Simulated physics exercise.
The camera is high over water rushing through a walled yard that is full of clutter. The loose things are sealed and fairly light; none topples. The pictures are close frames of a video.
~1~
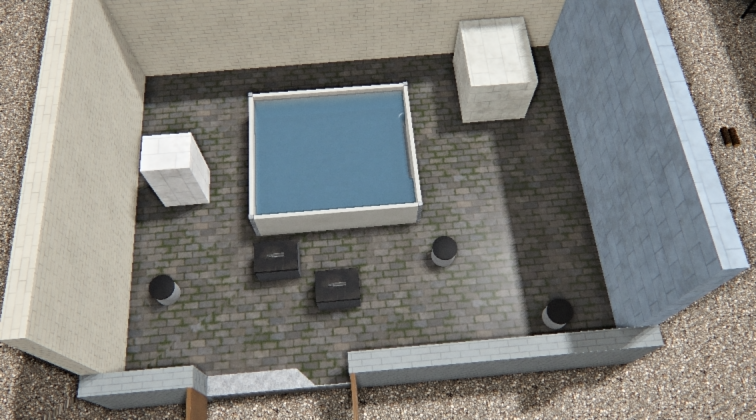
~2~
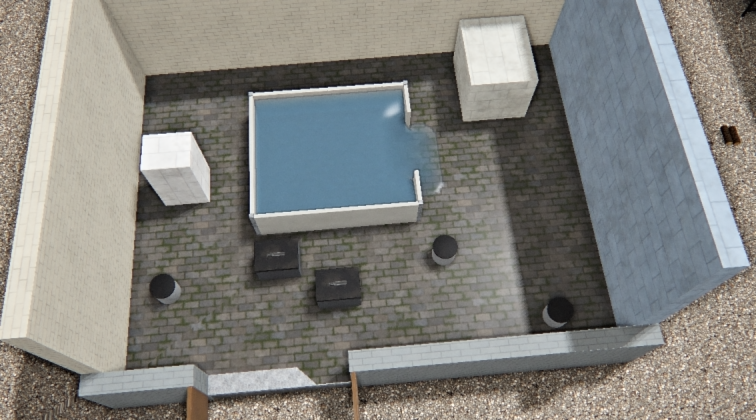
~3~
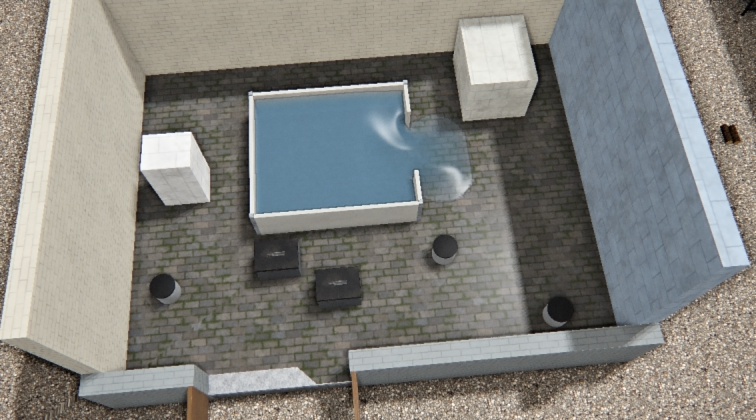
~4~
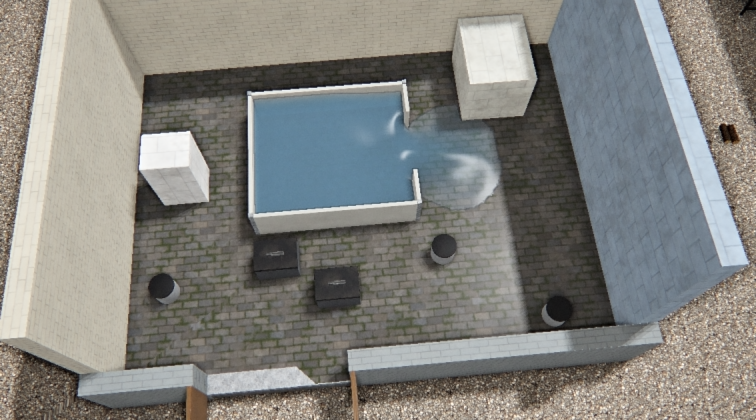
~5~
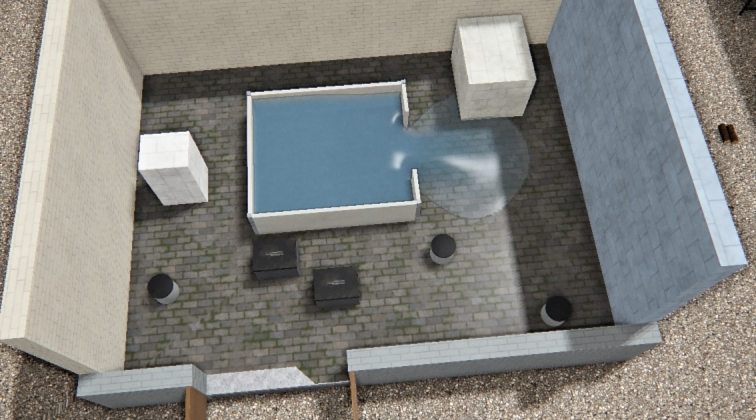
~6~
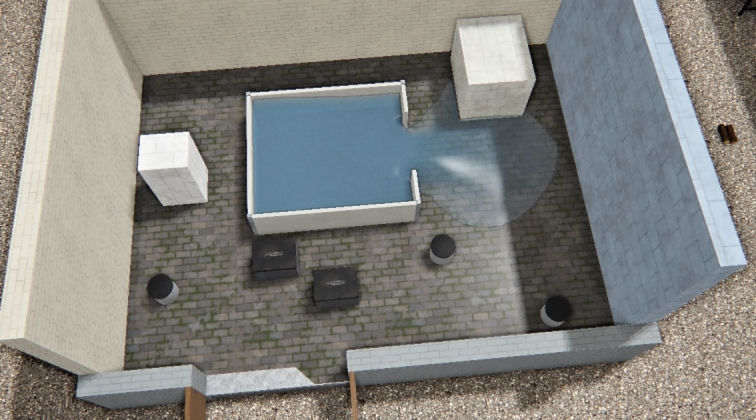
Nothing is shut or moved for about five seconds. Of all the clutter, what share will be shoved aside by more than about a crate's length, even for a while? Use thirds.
Share: Under a third.
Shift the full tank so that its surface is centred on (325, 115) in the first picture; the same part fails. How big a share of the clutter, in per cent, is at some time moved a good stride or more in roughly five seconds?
Near 20 in a hundred.
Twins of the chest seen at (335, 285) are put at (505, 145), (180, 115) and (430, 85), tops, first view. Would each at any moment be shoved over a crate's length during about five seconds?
One after the other: Yes, no, not that far.
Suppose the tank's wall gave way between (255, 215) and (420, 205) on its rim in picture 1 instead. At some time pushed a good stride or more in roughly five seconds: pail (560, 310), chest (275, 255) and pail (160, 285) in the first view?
As listed: Yes, moved that far, short of that.
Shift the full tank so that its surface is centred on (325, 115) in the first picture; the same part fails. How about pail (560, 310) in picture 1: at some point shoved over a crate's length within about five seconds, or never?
My call: Shifted that much.
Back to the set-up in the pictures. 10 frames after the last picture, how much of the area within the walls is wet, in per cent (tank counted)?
Some 40 per cent.
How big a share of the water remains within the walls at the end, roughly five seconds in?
Close to 100 %.
A moment on, 0 of 5 are well off their spots; 0 afloat.
Next, 0 of 5 are well off their spots; 0 afloat.
Later, 1 of 5 are well off their spots; 0 afloat.
In the end, 1 of 5 are well off their spots, and 1 have been at some point; 0 afloat.
